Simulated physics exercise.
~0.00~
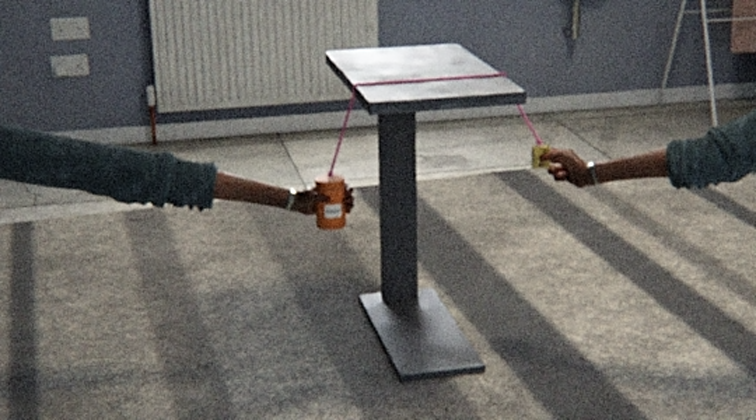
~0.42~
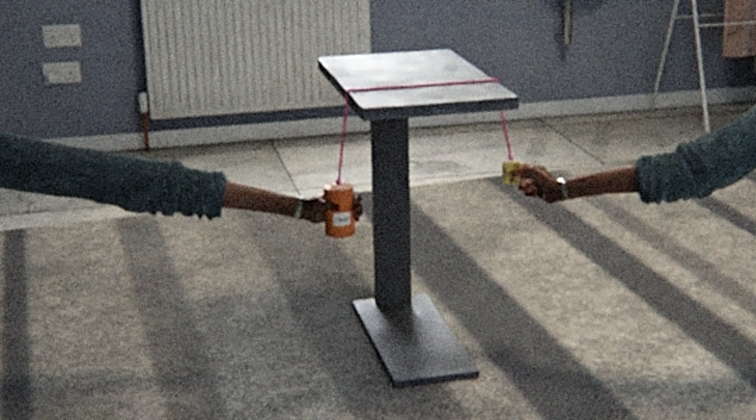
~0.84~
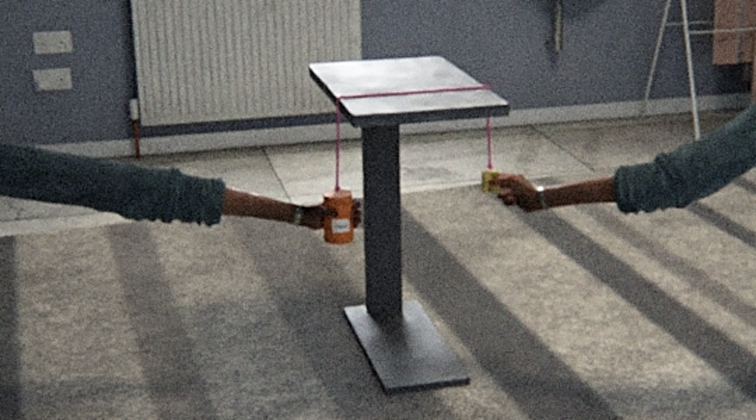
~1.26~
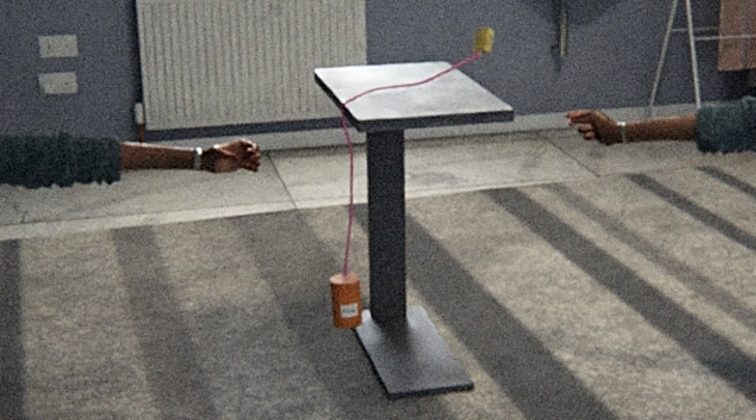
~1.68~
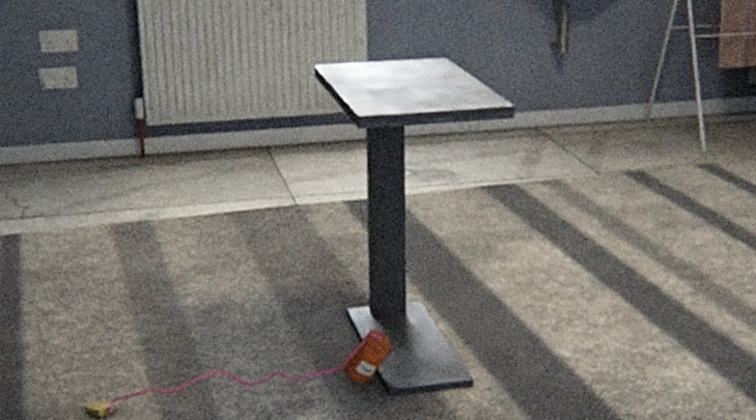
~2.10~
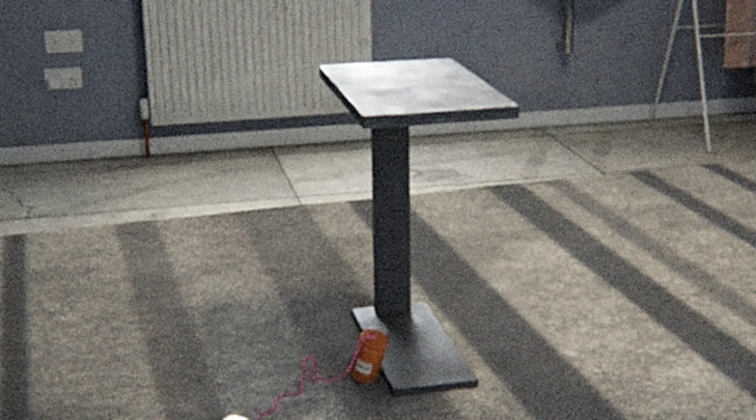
A small dark pedestal table stands on a grey carpet striped with shadows, seen from slightly above by a gently swaying camera, with a white radiator and blue-grey wall behind. A pink shoelace lies across its top, tied to an orange jar held at the left and a small yellow matchbox held at the right. The hands shift slightly, then let go and draw back. The jar drops on the left, pulling the matchbox up over the tabletop. The shoelace follows leftwards, and the jar ends leaning at the table's base, the matchbox on the floor to its left.
